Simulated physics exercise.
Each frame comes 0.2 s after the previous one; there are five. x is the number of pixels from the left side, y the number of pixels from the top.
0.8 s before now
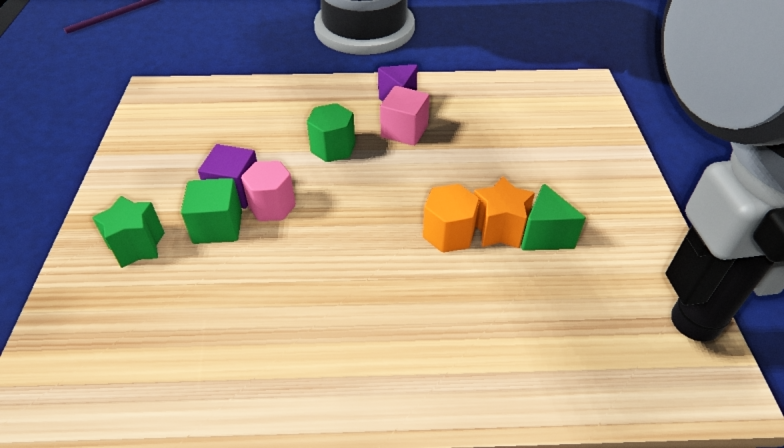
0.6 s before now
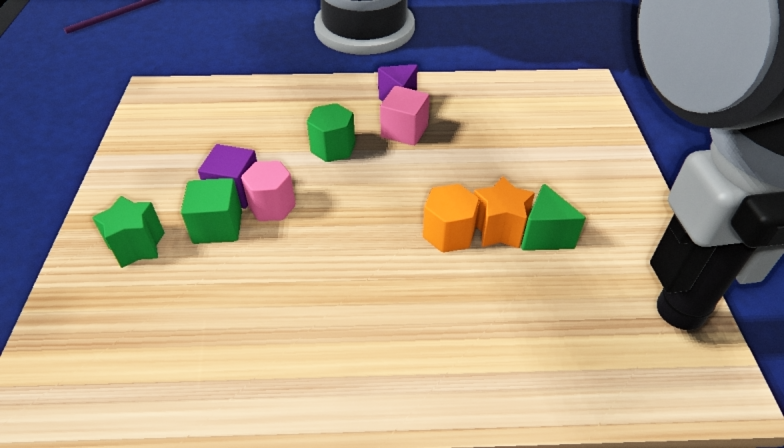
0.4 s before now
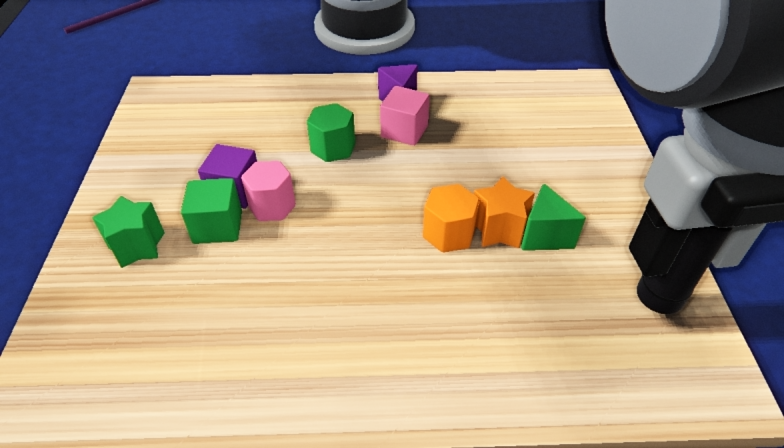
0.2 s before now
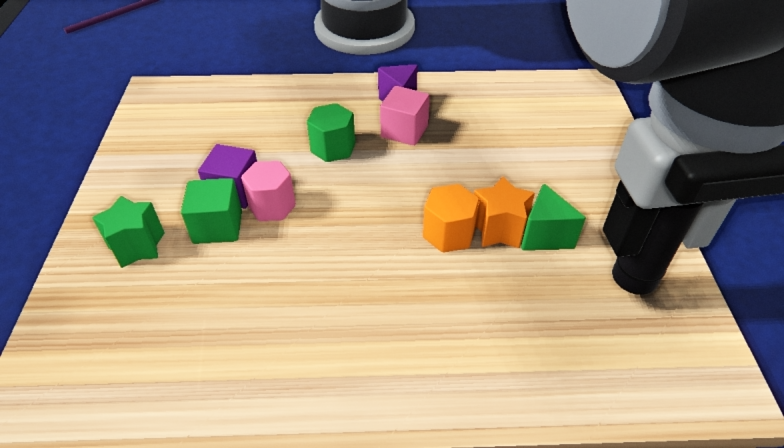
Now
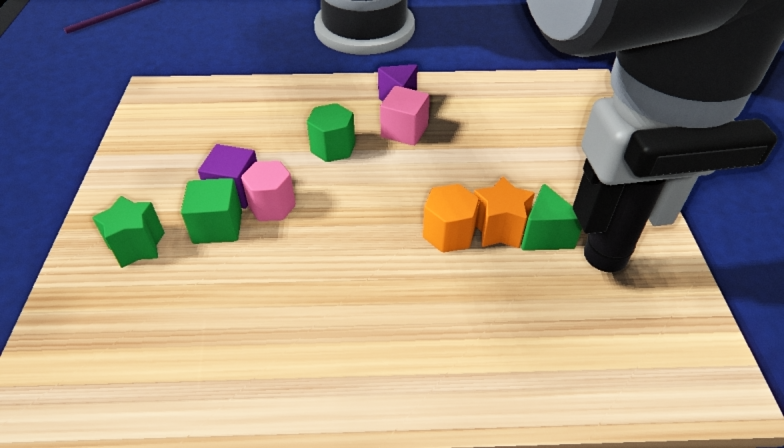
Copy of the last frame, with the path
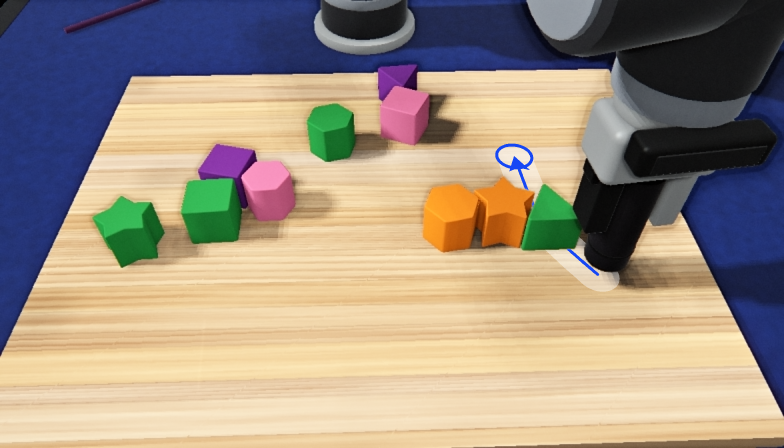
A grey and black robotic arm with a dark bar at its lower end works over a pale wooden board on a blue surface, seen from above at an angle. Green, purple and pink blocks sit at left and upper centre, with an orange hexagon, orange star and green triangle in a row right of centre. The arm slides steadily leftward and slightly up from the right edge, bringing the bar beside the triangle, while the blocks and camera stay still.
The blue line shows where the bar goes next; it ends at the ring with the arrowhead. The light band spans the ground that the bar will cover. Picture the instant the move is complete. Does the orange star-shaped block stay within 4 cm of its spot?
Answer: Yes.
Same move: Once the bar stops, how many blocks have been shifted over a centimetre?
The way I see it, the answer is two.
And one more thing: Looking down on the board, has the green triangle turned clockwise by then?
No
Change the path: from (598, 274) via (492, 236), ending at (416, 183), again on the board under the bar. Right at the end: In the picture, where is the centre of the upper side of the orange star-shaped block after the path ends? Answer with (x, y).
Expect it around (440, 133).
The line goes from (598, 274) via (553, 234) and (528, 193), ending at (514, 156).
What follows on the original path. One third of the way, bar (559, 216); orange star-shaped block (501, 189), turned 25° anticlockwise; green triangle (541, 178), turned 25° anticlockwise.
Two thirds of the way, bar (532, 175); orange star-shaped block (498, 183), turned 45° anticlockwise; green triangle (514, 141), turned 35° anticlockwise.
At the end, bar (518, 138); orange hexagon unmoved; orange star-shaped block (498, 183), turned 45° anticlockwise; green triangle (491, 112), turned 55° anticlockwise.
